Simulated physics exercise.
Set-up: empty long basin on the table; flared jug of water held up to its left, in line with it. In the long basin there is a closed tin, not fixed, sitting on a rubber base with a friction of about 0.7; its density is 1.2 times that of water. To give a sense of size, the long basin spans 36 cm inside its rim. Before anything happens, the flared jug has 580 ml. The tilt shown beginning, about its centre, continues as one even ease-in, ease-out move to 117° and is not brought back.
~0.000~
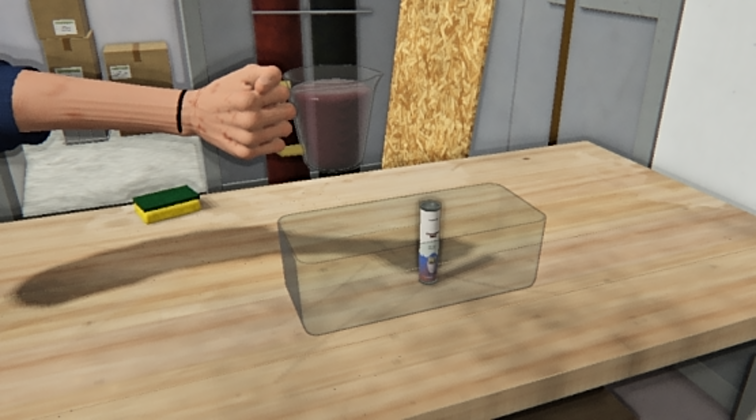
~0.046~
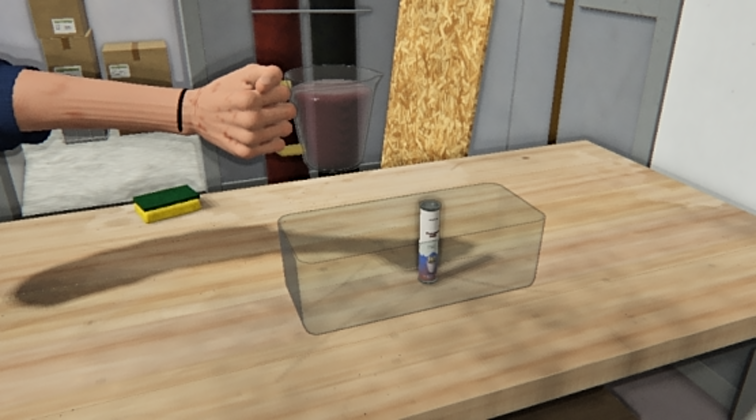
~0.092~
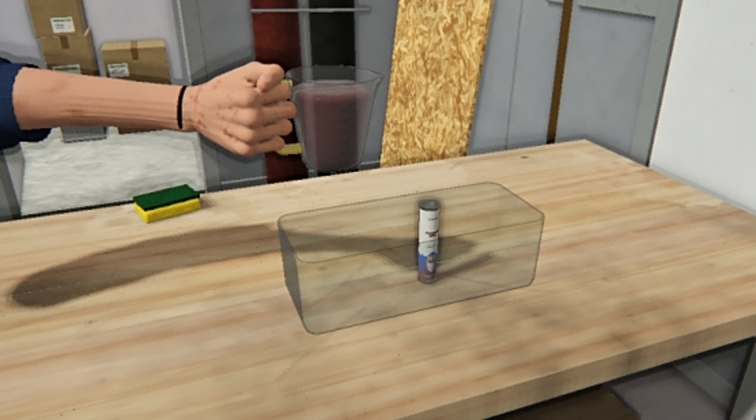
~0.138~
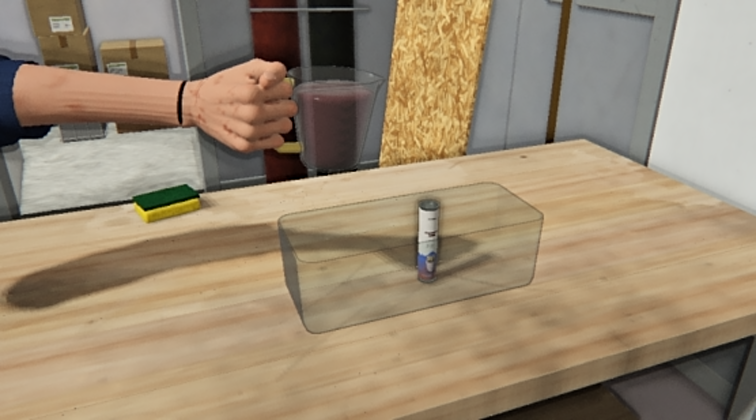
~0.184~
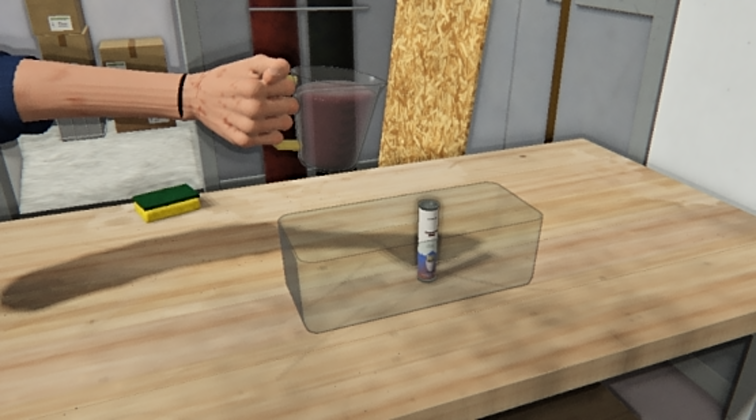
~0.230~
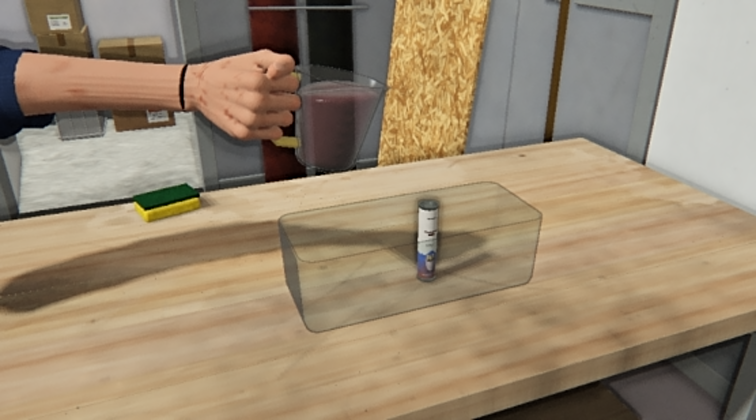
In a workshop-like room, a pale wooden table is seen from slightly above by a camera that stays still, with cardboard boxes and an upright chipboard panel behind it. A green and yellow sponge lies left of an empty, clear long basin holding a small closed tin, while a hand holds up a clear jug of dark reddish liquid. The hand slowly tilts the jug slightly to the right.
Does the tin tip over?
Yes, it tips over.
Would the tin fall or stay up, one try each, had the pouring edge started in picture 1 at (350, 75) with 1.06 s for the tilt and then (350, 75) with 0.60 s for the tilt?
First it stays on its base; then it stays on its base.
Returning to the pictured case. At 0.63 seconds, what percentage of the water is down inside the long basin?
8 %, more or less.
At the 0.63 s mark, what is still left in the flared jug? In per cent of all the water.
Portion remaining: Approx. 66 per cent.
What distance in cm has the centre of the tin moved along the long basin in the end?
About 8.5 cm.
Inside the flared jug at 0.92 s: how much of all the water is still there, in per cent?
About 7 per cent.
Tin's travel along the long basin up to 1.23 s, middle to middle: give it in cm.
Estimate: Around 9 cm.
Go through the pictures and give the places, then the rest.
The first picture shows tilt 0°; pouring edge (383, 71); surface from (290, 91) to (370, 84); the long basin's rim runs from (287, 241) to (522, 200); the tin's top is at (430, 209).
The second picture shows tilt 1°; pouring edge (383, 72); surface from (290, 91) to (370, 84).
The third picture shows tilt 2°; pouring edge (384, 74); surface from (291, 91) to (371, 85).
The fourth picture shows tilt 5°; pouring edge (385, 77); surface from (293, 91) to (372, 87).
The fifth picture shows tilt 8°; pouring edge (387, 81); surface from (295, 92) to (374, 87).
The sixth picture shows tilt 13°; pouring edge (390, 85); surface from (298, 94) to (378, 88).
After 0.63 s the tilt is 75° and 66 per cent is still to pour; the tin stands where it began.
After 0.92 s the tilt is 112° and 7 per cent is still to pour; the tin leans 7°.
After 1.23 s the tilt is 117° and 0 per cent is still to pour; the tin lies on its side.
After 1.56 s the tilt is 117° and 0 per cent is still to pour; the tin lies on its side.
In the end the tin lies on its side.
